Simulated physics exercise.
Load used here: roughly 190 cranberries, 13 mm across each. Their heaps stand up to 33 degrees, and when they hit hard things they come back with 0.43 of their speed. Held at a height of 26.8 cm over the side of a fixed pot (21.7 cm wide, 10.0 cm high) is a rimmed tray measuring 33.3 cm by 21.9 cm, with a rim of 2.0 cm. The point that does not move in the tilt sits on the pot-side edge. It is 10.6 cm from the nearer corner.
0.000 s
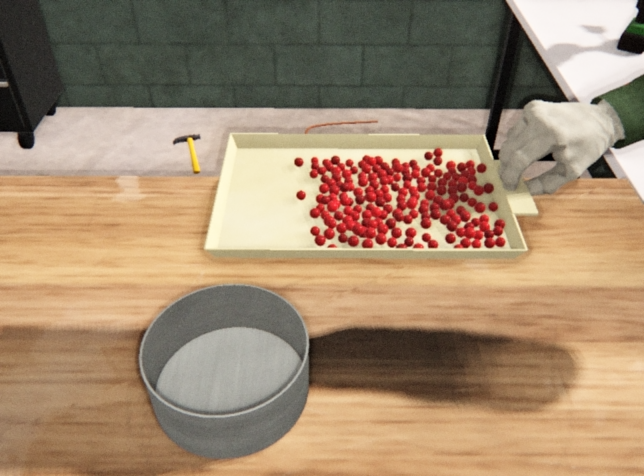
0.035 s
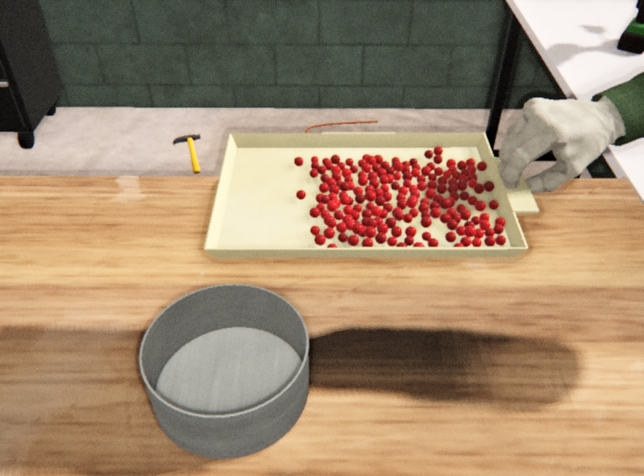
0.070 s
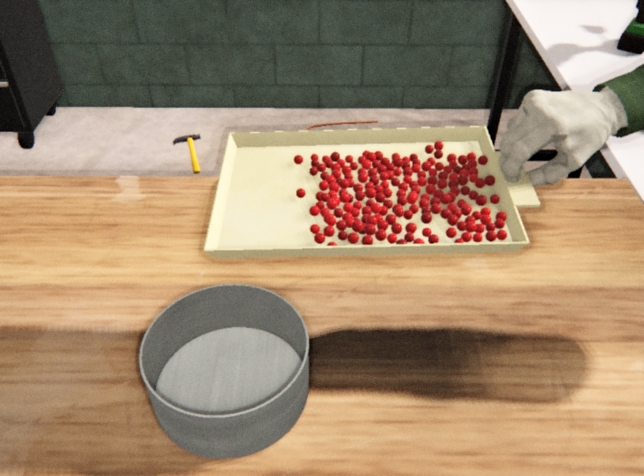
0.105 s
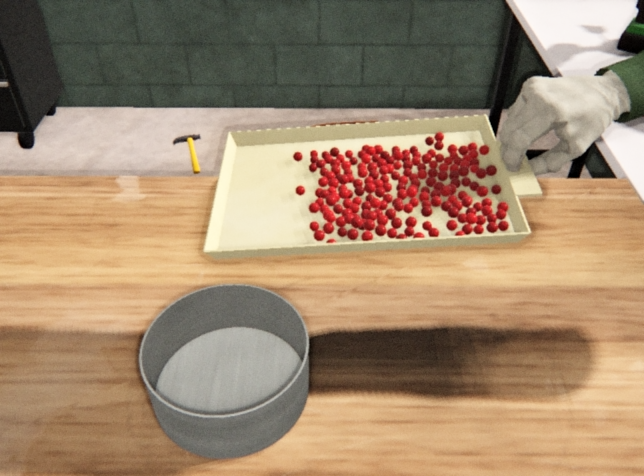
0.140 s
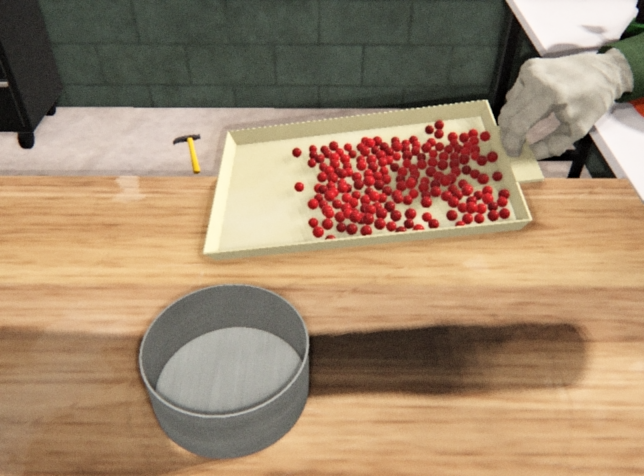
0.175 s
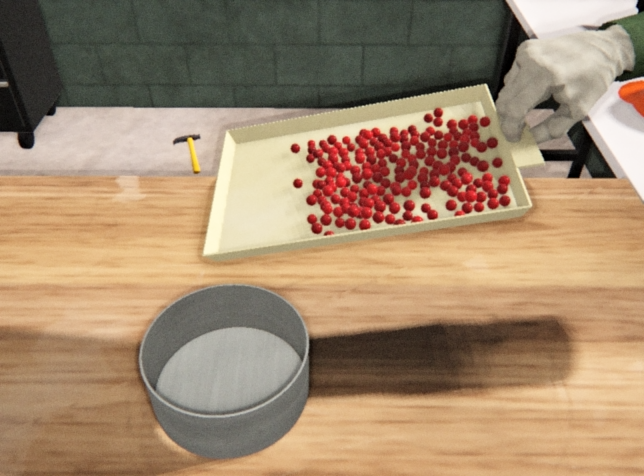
A pale-gloved hand in a dark green sleeve grips the right end of a cream rimmed tray at a wooden table, seen from above and in front, before a dark green block wall. Red cranberries cover the tray's middle and right, with a round grey pot nearer at left and a yellow-handled hammer behind. The hand slowly, then faster, raises the tray's right end, while the berries barely shift and the view stays still.
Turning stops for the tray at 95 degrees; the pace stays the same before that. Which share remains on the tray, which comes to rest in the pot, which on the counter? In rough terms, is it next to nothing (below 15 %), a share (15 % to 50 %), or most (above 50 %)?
In the end left on the tray: I expect a mere dribble of the load there; pot: I expect the major share of the load there; counter: I expect a notable fraction of the load there.
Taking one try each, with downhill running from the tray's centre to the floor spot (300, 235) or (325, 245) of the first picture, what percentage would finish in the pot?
100 and 70 %.
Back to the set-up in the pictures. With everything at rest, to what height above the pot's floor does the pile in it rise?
About 3.0 centimetres.
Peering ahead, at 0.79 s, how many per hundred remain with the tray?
Roughly 30 percent of the load, I'd say.
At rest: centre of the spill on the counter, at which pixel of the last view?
Roughly at pixel (87, 386) in the last view.
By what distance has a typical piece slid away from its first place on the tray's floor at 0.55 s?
It has moved some 10 cm from its start.
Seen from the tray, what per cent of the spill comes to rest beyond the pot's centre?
I reckon around 100 per cent.
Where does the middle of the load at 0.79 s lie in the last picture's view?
I reckon close to (175, 274).
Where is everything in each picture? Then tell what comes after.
In the first frame, tray tilt 0 degrees, front corners at (213, 244) and (518, 245); middle of the pieces at (401, 199); pot at (225, 344).
In the second frame, tray tilt 1 degrees, front corners at (213, 244) and (518, 243); middle of the pieces at (401, 198).
In the third frame, tray tilt 2 degrees, front corners at (213, 245) and (519, 238); middle of the pieces at (401, 194).
In the fourth frame, tray tilt 5 degrees, front corners at (212, 246) and (521, 228), lowest corner left front; middle of the pieces at (401, 188).
In the fifth frame, tray tilt 9 degrees, front corners at (211, 247) and (521, 215), lowest corner left front; middle of the pieces at (400, 179).
In the sixth frame, tray tilt 12 degrees, front corners at (211, 249) and (521, 202), lowest corner left front; middle of the pieces at (399, 171); pot at (225, 344). The tray's pace is about 110 degrees a second.
After 0.55 s, tilt 53 degrees; the tray holds 100 %, the pot 0 %.
Then, at 0.79 s, tilt 79 degrees; the tray holds 30 %, the pot 10 %.
After 1.15 s, tilt 95 degrees; the tray holds 0 %, the pot 60 %.
At rest (1.9 s), tray 0 %, pot 60 %, counter 40 %.
